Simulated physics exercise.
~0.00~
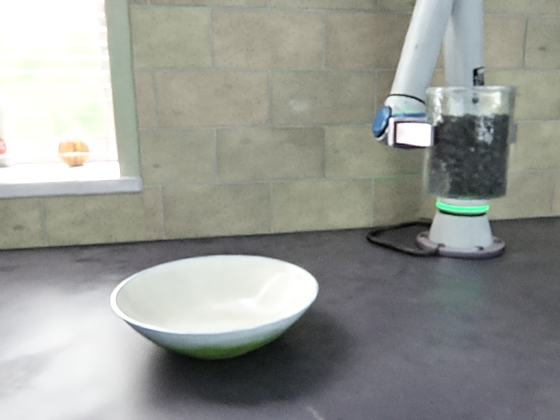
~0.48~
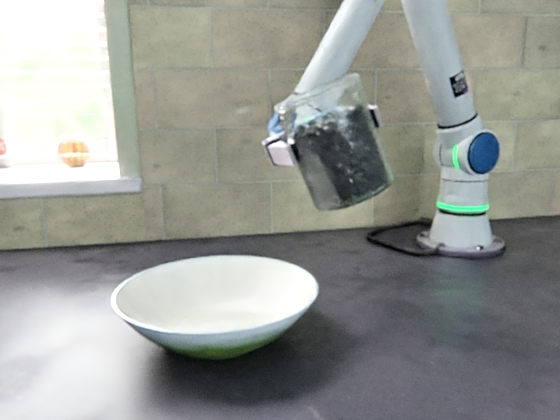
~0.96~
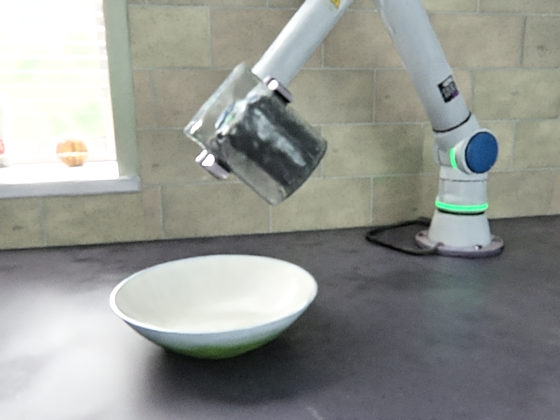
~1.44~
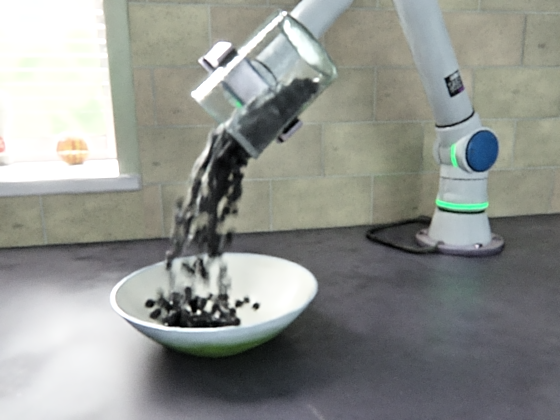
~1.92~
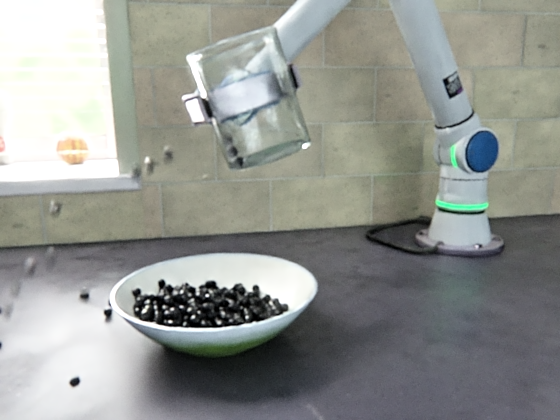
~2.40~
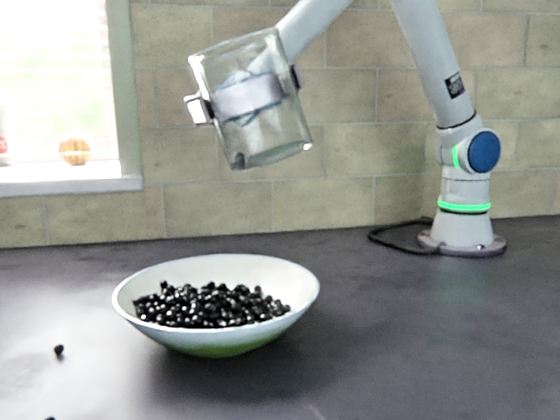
At the start, a robot arm holds a clear cup filled with small black beads upright at the right, while a wide white bowl sits on a dark table before a brick wall. The arm swings the cup to the left, tipping it as it goes. Above the bowl, it turns the cup upside down, and the beads pour out in a thick stream. The cup then swings back to a slight lean, nearly empty, as a few stray beads fly off to the left. It ends with most beads heaped in the bowl and a couple visible on the table.
